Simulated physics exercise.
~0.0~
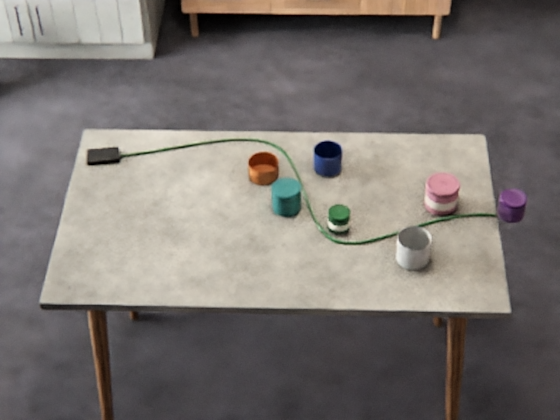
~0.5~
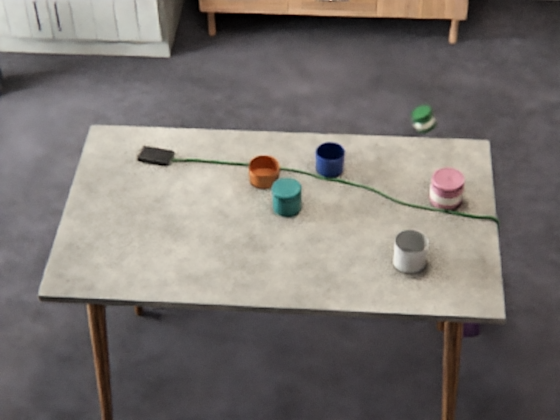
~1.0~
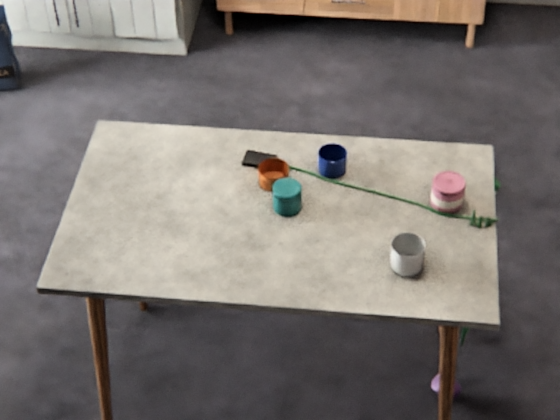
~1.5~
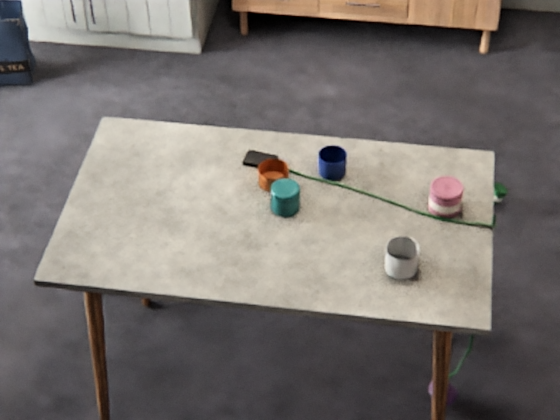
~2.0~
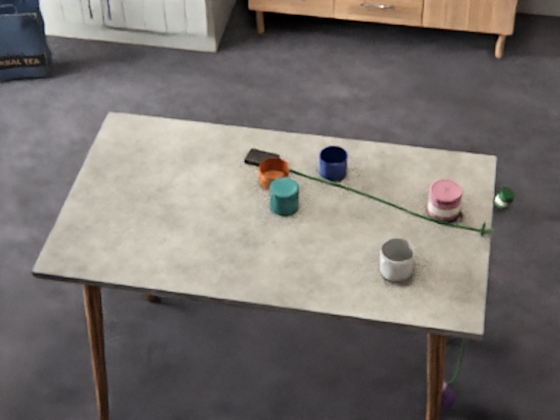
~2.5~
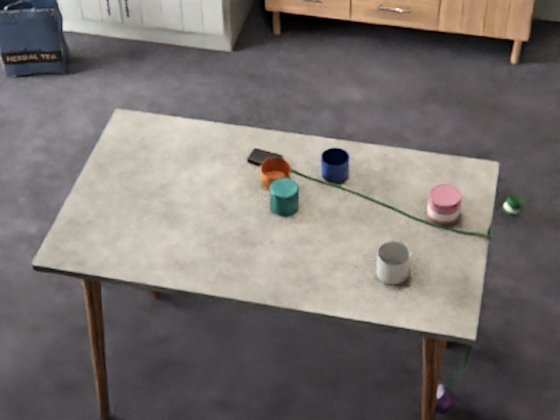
A purple speaker drops off the right end of a pale dining table, seen from above in a grey-floored room, dragging a green cable behind it. The cable winds from a black phone at the left past an orange cup, teal tub, blue mug, green canister, white cup and pink tin. As it pulls straight, the canister is flung up and right, over the edge, while the phone slides right until it nudges the orange cup and stops. Finally the speaker hangs low beside the table leg, the canister is off the right side, and the blue mug remains on top.
